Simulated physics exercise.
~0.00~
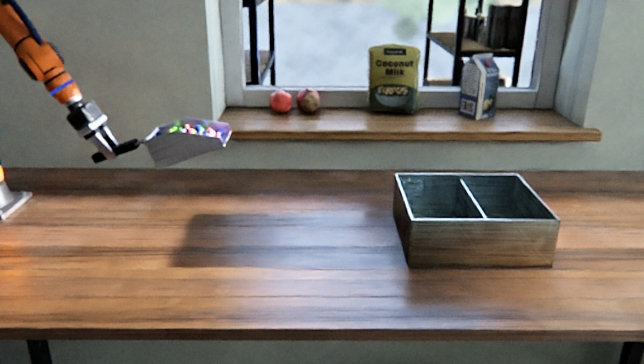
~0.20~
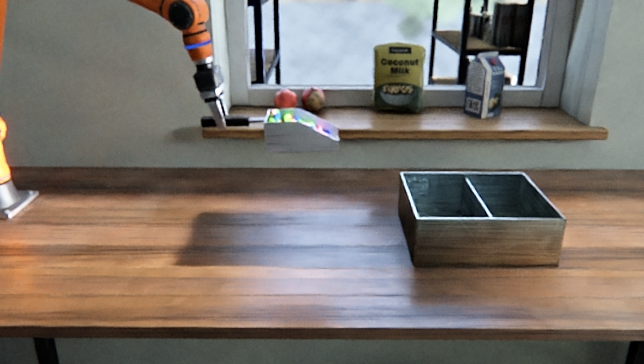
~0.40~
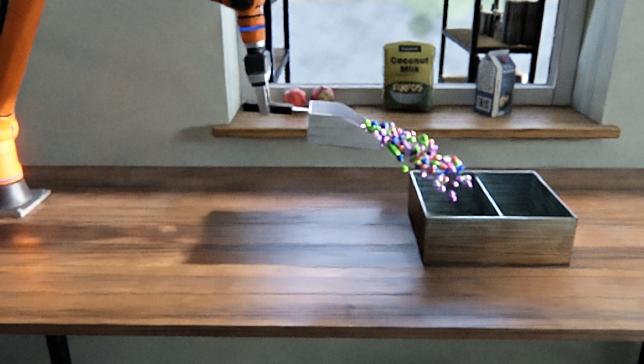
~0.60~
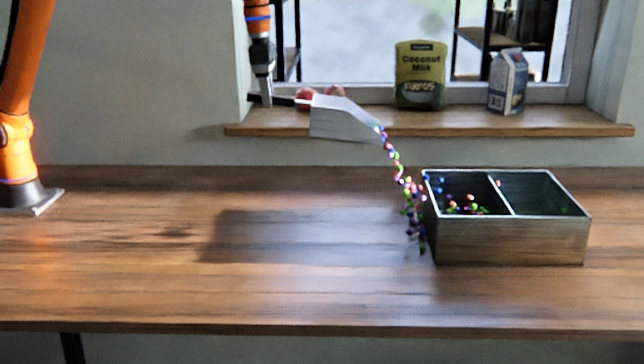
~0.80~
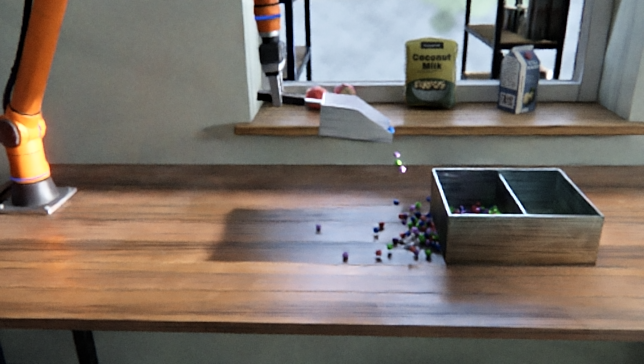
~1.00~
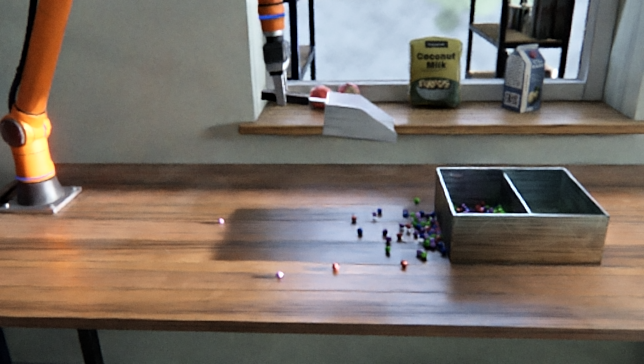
A robot arm tips colourful sweets from a scoop into a divided box, spilling some outside.
